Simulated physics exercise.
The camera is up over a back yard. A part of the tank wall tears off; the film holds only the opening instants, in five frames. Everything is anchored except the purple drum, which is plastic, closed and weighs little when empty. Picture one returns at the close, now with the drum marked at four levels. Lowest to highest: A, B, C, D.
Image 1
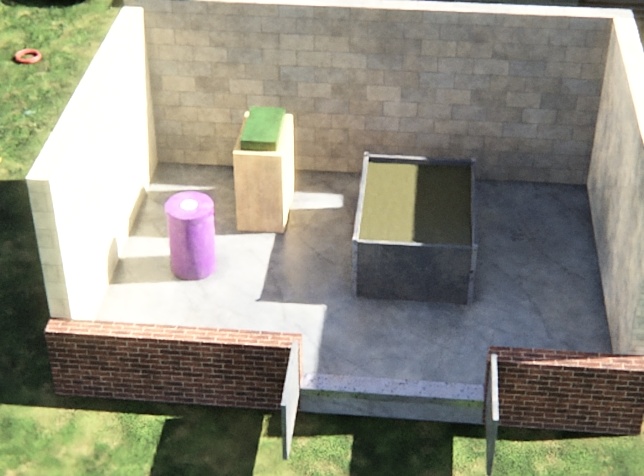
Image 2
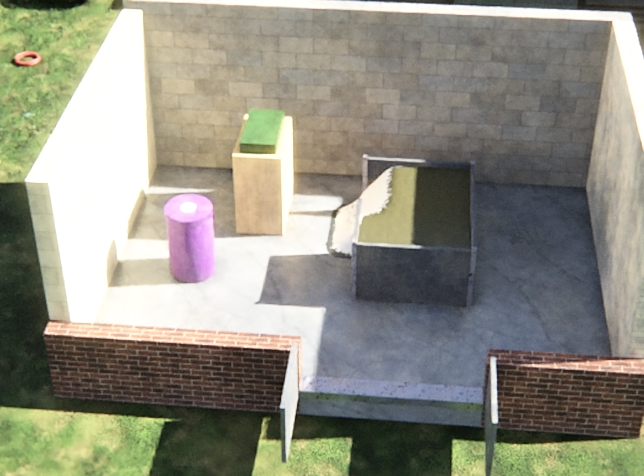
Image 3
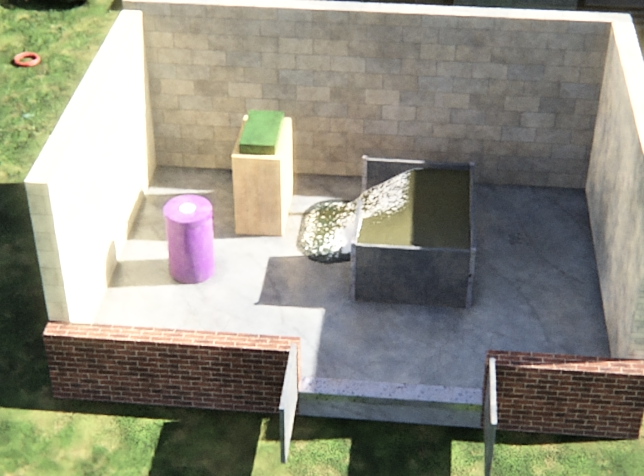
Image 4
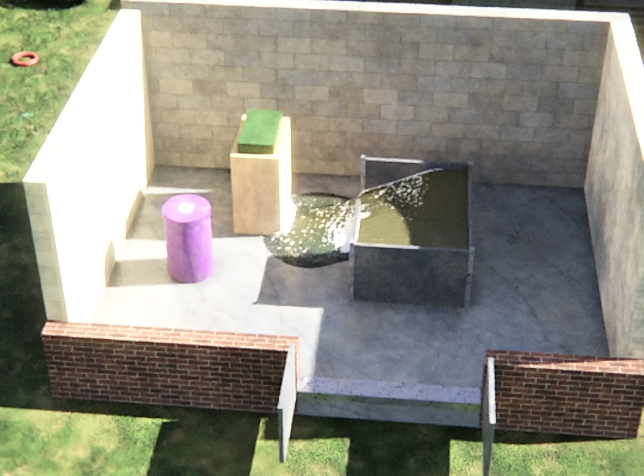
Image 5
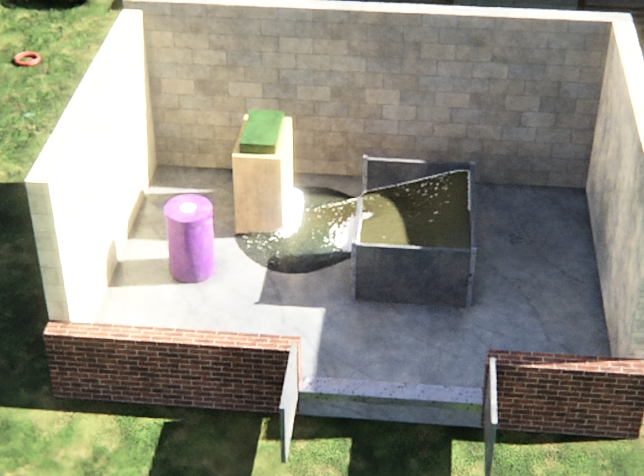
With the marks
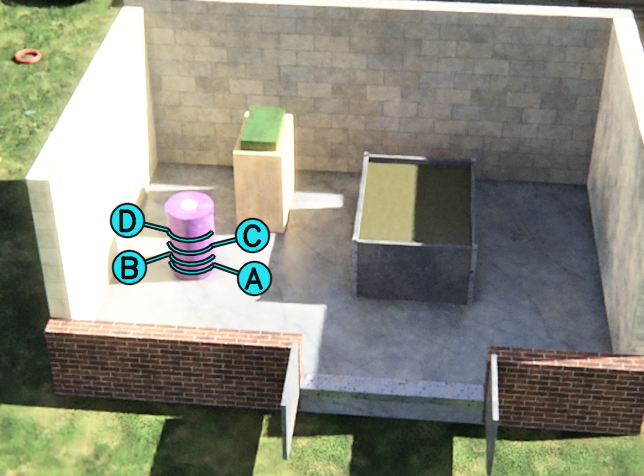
Water pours from the left side of a full tank and spreads across the ground.
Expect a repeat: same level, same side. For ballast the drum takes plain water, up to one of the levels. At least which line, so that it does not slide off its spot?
Go for B.
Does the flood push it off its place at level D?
No, not at all.
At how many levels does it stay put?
Three.
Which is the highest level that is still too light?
That would be A.
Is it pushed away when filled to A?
Yes.
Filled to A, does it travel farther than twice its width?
No, it does not.
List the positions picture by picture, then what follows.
In the first picture, lid of the purple drum at (189, 205); tank full, its middle at (417, 204); open gate at (395, 343).
In the second picture, water covers 2 % of the ground, mostly out of sight from here.
In the third picture, 4 % of the ground under water, its edge towards the drum at (310, 250).
In the fourth picture, 7 % of the ground under water, its edge towards the drum at (281, 255).
In the fifth picture, lid of the purple drum at (188, 208); 9 % of the ground under water, its edge towards the drum at (256, 257).
In cyan, A at (189, 272); B at (188, 264); C at (187, 253); D at (186, 240); from the bottom up A, B, C, D.
If A is chosen, it is pushed about half its own width away.
If B is chosen, it does not move.
If C is chosen, it does not move.
If D is chosen, it does not move.
